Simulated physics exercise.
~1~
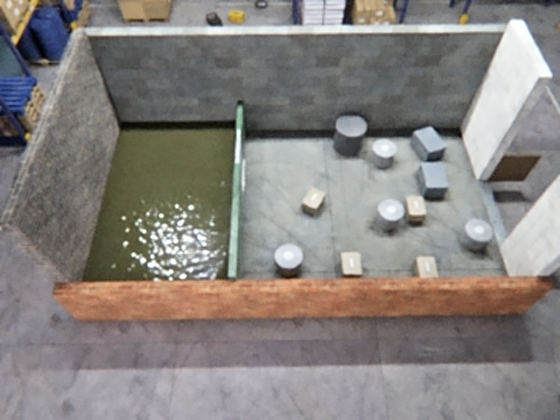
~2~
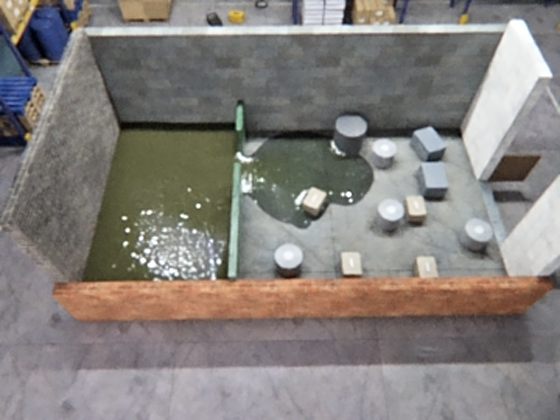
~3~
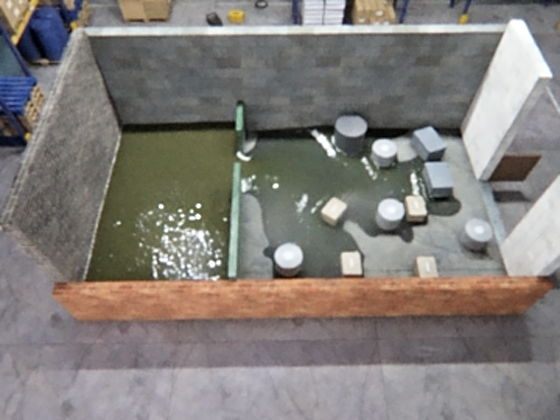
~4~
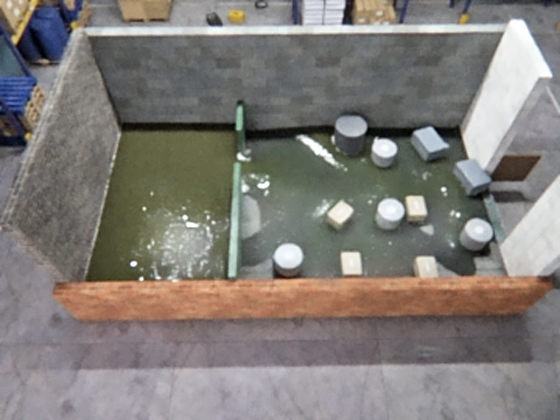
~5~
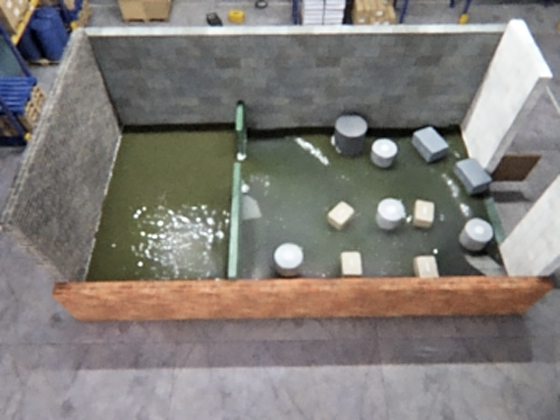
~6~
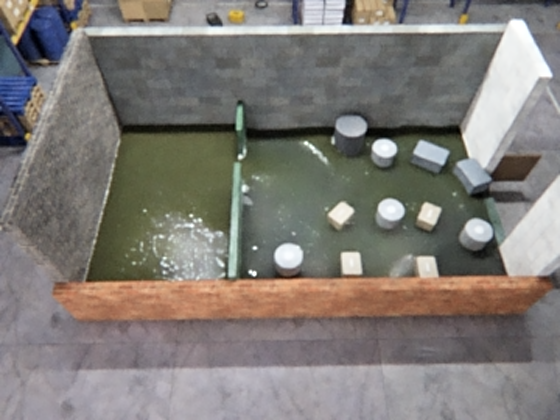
Murky green water spilling through a gap in a green partition, spreading across the right-hand room and nudging a few crates before settling.
